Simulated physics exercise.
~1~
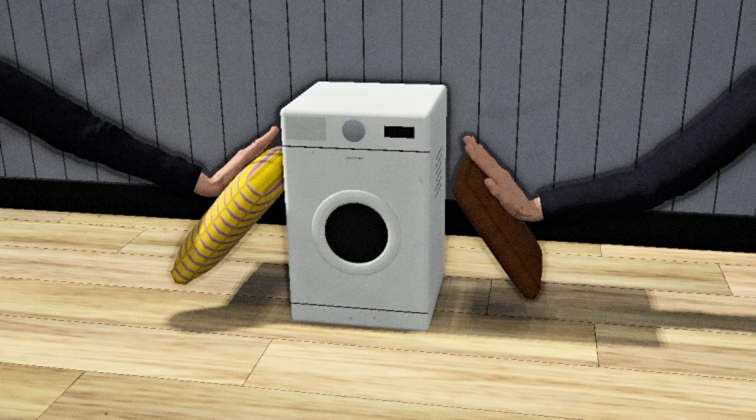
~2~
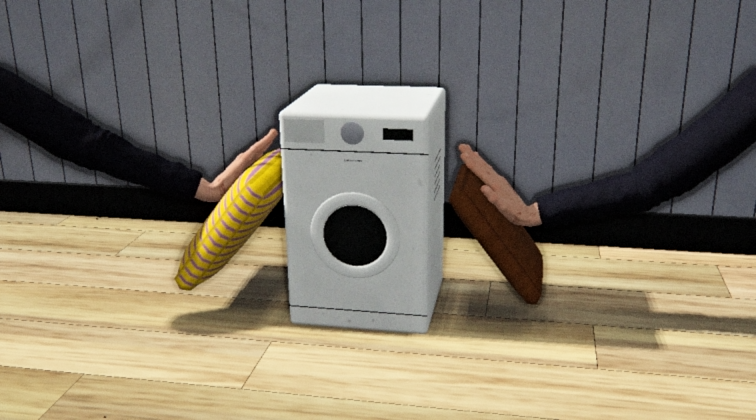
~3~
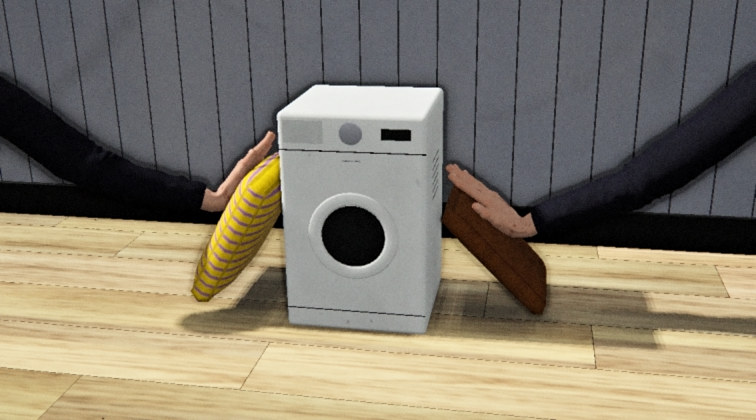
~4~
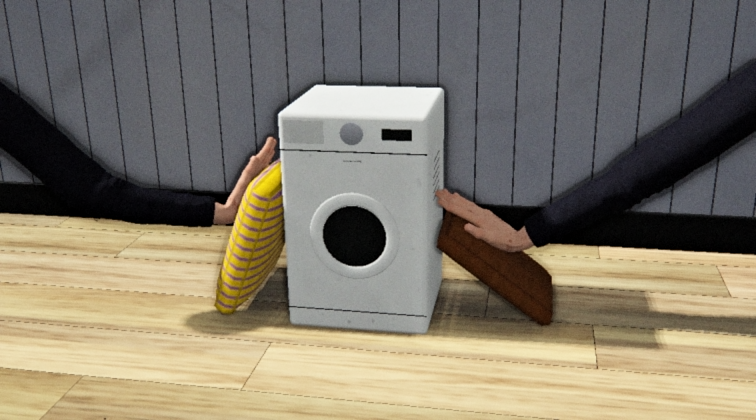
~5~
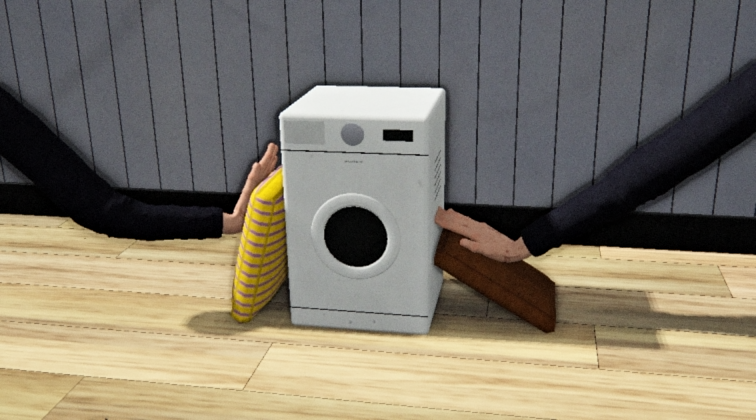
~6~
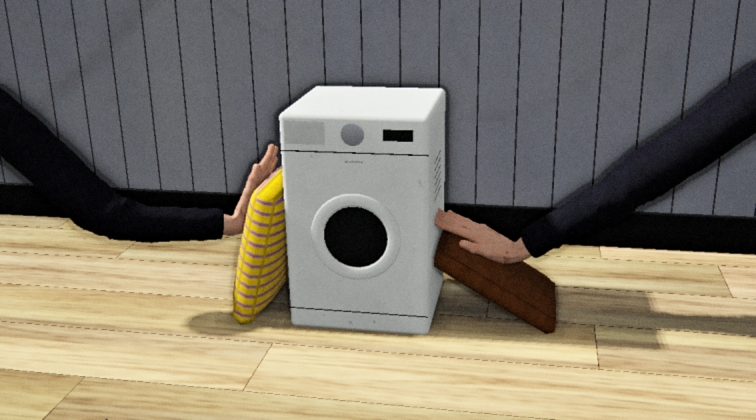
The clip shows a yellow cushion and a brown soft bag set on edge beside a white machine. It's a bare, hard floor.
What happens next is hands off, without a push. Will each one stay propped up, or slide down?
The yellow cushion stays propped up; the brown soft bag slides down.
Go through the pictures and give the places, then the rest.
The first picture shows cushion foot (179, 279), head (257, 188); soft bag foot (532, 295), head (458, 188).
The second picture shows cushion foot (183, 285); soft bag foot (534, 300).
The third picture shows cushion foot (200, 297); soft bag foot (539, 310).
The fourth picture shows cushion foot (224, 310); soft bag foot (546, 320).
The fifth picture shows cushion foot (241, 319); soft bag foot (550, 328).
The sixth picture shows cushion foot (243, 320), head (266, 199), almost upright; soft bag foot (551, 328), head (438, 261), at a low slant.
Then, 0.32 s after the last picture, cushion leaning near (275, 235); soft bag flat on the floor near (503, 298).
At rest, cushion leaning near (275, 235); soft bag flat on the floor near (505, 298). The yellow cushion keeps leaning and the brown soft bag slumps to the floor.
